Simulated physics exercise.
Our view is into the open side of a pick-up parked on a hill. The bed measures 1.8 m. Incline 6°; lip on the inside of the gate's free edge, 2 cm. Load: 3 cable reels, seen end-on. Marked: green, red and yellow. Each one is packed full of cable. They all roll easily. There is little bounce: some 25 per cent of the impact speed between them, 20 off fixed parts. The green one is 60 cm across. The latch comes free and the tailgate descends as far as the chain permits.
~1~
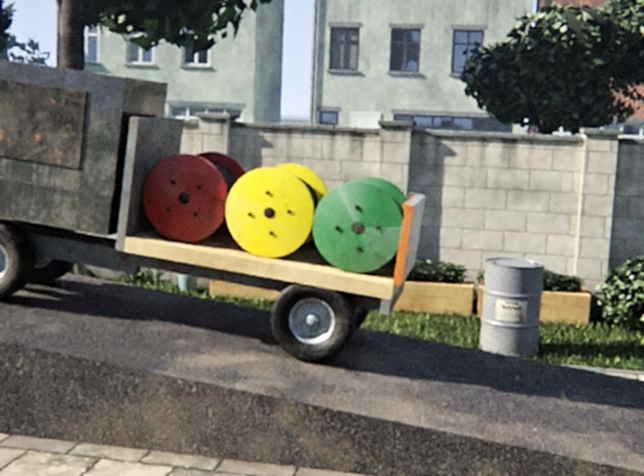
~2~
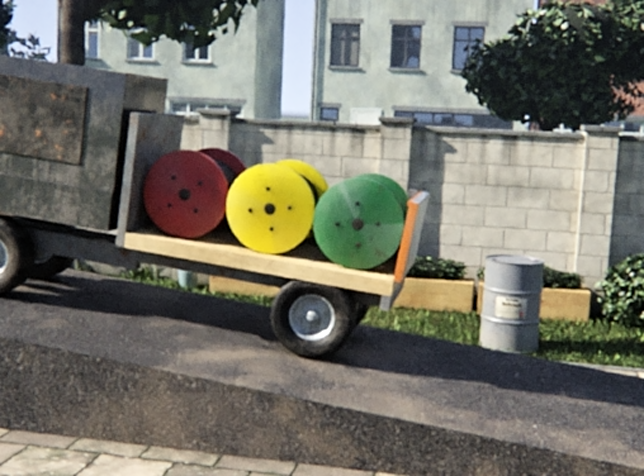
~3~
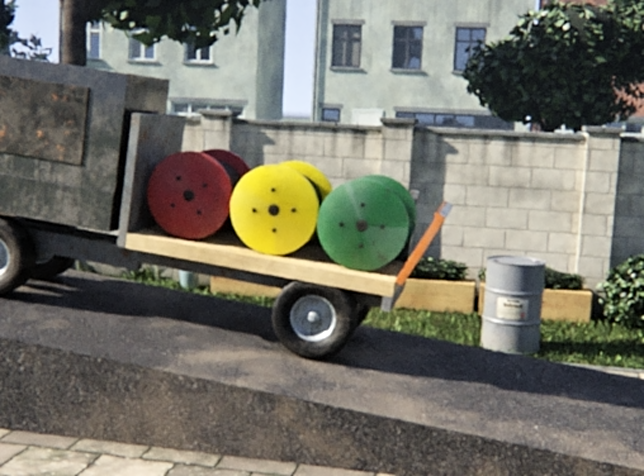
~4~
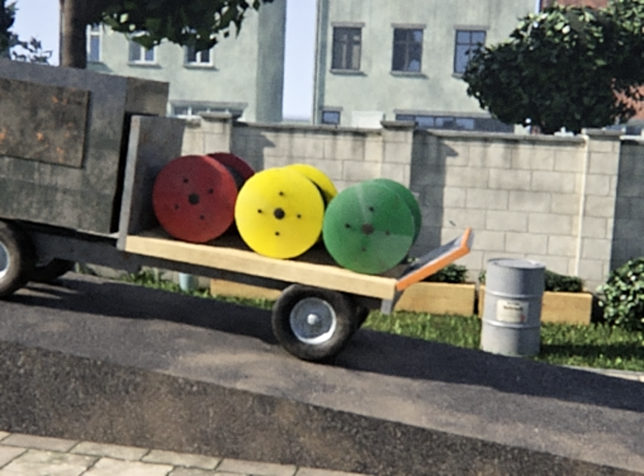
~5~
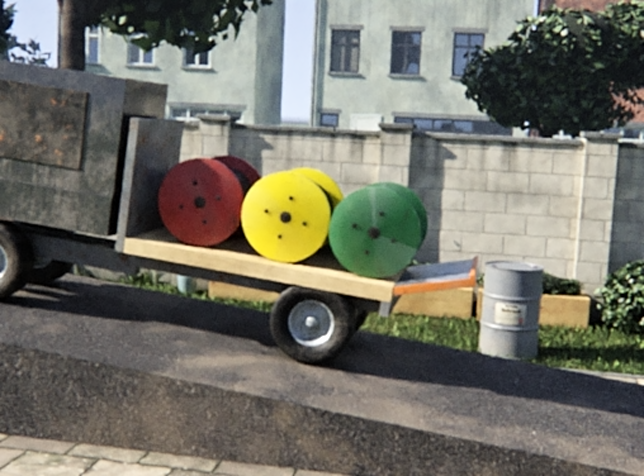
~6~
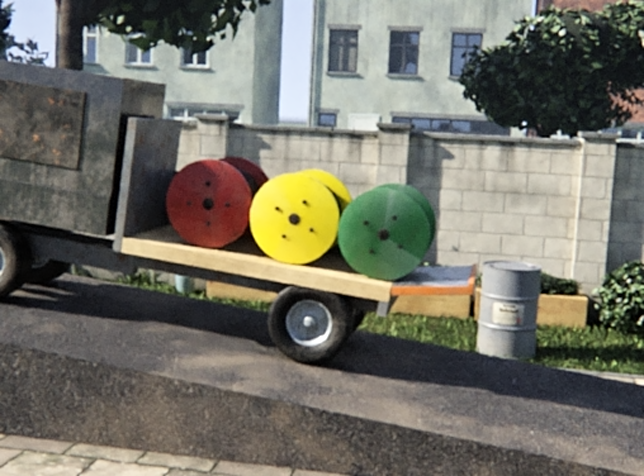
Three big spools, red, yellow and green, sat on a truck bed parked on a slope as its tailgate swung down to the right, and they rolled slowly together toward the lowered gate.
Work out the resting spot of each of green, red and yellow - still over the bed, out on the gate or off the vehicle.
Resting spots - green: Out on the gate, red: Still over the bed, yellow: Still over the bed.
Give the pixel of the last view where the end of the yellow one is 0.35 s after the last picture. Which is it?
Roughly at (319, 223) in the last picture.
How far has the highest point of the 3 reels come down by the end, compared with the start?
About 5 cm.
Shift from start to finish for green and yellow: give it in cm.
For green it's around 60, and for yellow around 60.
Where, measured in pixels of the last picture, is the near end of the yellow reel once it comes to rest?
I'd say somewhere close to (355, 230).
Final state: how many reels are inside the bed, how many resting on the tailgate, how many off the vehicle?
Counts in the order asked: 2, 1, 0.
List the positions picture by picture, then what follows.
In the first frame, green (357, 228), red (184, 199), yellow (269, 213); gate 84° above level, tip at (410, 208); 3 of the 3 make up the bottom layer on the bed.
In the second frame, green (358, 224), red (184, 195), yellow (270, 209); gate 81° above level, tip at (414, 206).
In the third frame, green (362, 225), red (188, 196), yellow (274, 210); gate 61° above level, tip at (441, 218).
In the fourth frame, green (368, 229), red (193, 199), yellow (279, 214); gate 33° above level, tip at (466, 250).
In the fifth frame, green (374, 233), red (199, 203), yellow (285, 218); gate 11° above level, tip at (472, 282).
In the sixth frame, green (383, 235), red (208, 204), yellow (294, 219); gate 5° above level, tip at (470, 290).
Then, 0.3 s past the sixth picture, green is on the gate, 5 cm past the hinge, rolling right; red is on the bed, 115 cm short of the hinge, rolling right; yellow is on the bed, 55 cm short of the hinge, rolling right; 0 of 3 are out.
Then, 0.6 s past the sixth picture, green is on the gate, 15 cm past the hinge, rolling right; red is on the bed, 105 cm short of the hinge, rolling right; yellow is on the bed, 45 cm short of the hinge, rolling right; 0 of 3 are out.
Finally (1.5 s after the last picture), green is on the gate, 30 cm past the hinge; red is on the bed, 90 cm short of the hinge; yellow is on the bed, 30 cm short of the hinge; 0 of 3 are out.
